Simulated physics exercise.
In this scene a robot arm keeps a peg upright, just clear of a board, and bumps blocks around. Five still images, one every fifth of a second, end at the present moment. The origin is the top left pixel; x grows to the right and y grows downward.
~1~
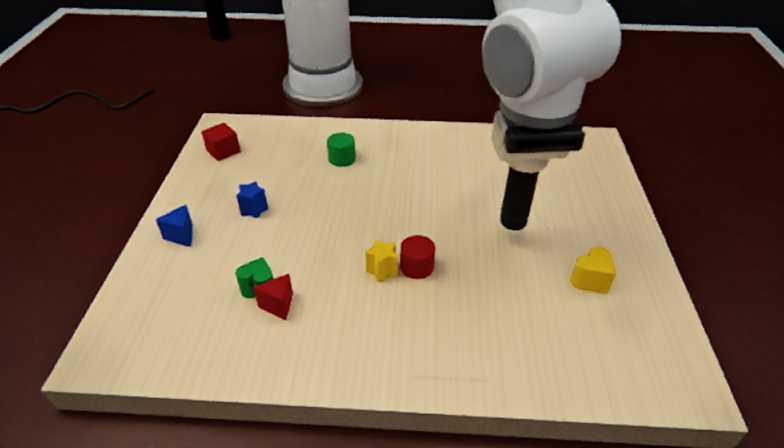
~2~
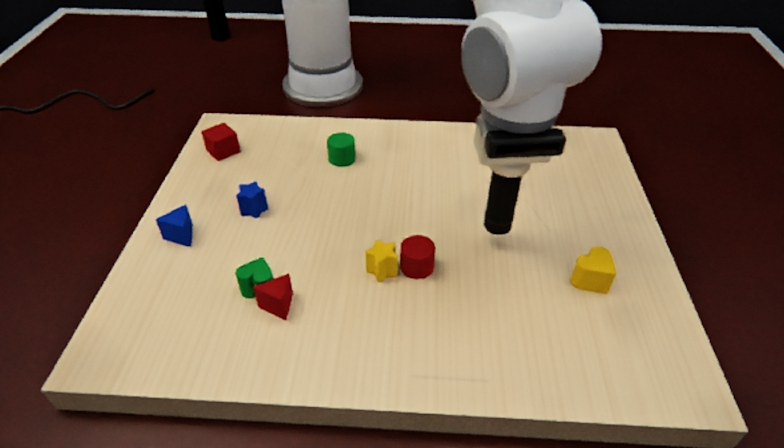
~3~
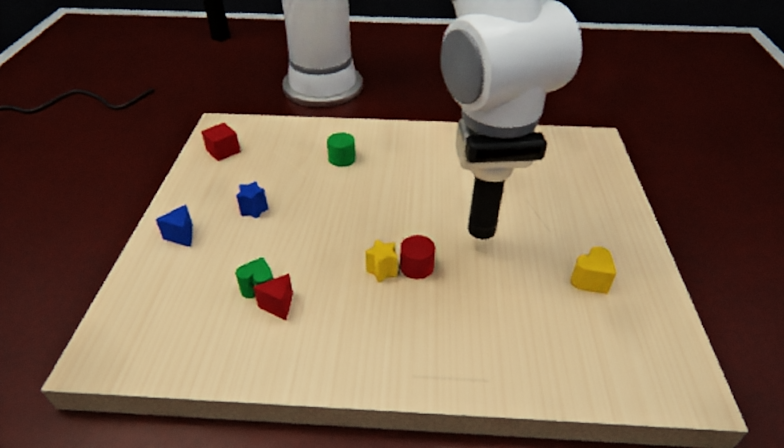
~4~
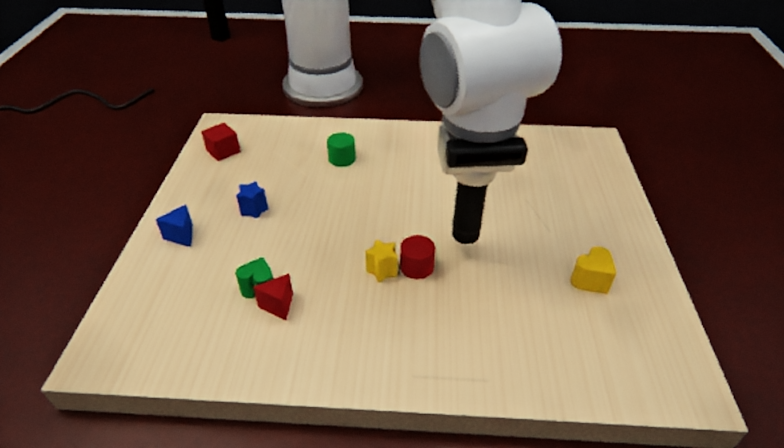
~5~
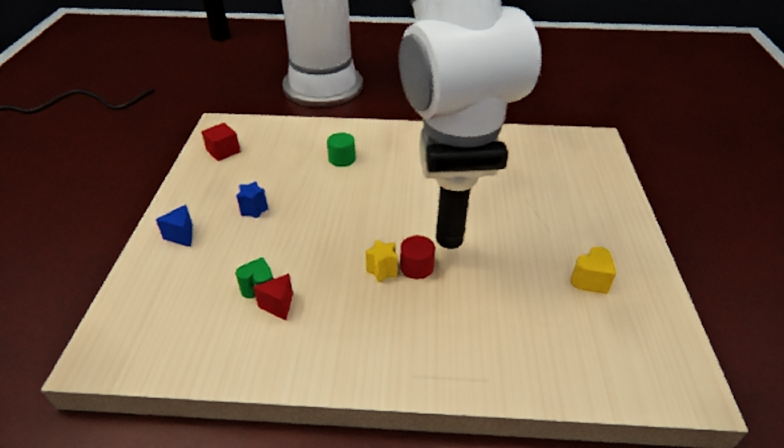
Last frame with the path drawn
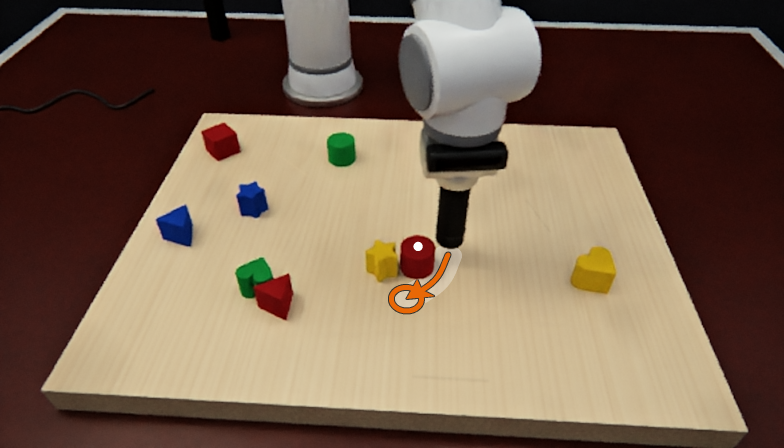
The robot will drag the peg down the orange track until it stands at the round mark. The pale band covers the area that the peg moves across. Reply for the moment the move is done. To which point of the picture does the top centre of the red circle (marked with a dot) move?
The centre of its top face lies at (379, 265).
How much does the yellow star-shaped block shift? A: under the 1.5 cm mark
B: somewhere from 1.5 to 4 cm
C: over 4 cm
The answer is B.
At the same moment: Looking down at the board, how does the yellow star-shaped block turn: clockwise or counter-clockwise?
Clockwise, from overhead.
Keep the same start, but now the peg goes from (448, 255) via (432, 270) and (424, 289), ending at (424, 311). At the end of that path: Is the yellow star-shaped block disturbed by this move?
When the path is over, the yellow star-shaped block has left its spot.
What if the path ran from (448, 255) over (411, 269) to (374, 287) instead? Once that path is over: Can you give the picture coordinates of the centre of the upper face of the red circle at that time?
Around pixel (340, 271).
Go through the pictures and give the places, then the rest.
Lower end of the peg at (513, 222), tops of blocks, yellow star-shaped block at (383, 250), red circle at (418, 246), in the first picture.
Peg at (497, 227), blocks as before, in the second picture.
Peg at (481, 231), blocks as before, in the third picture.
Peg at (466, 235), blocks as before, in the fourth picture.
Peg at (450, 240), yellow star-shaped block at (383, 250), red circle at (418, 246), in the fifth picture.
The drawn path runs from (448, 255) over (441, 272) and (427, 287) to (406, 299); the dot is on the red circle.
The first path, step by step. Halfway along, peg at (436, 265); yellow star-shaped block at (375, 250), turned 25° clockwise; red circle at (404, 257).
At the end, peg at (407, 284); yellow star-shaped block at (362, 247), turned 60° clockwise; red circle at (378, 265).
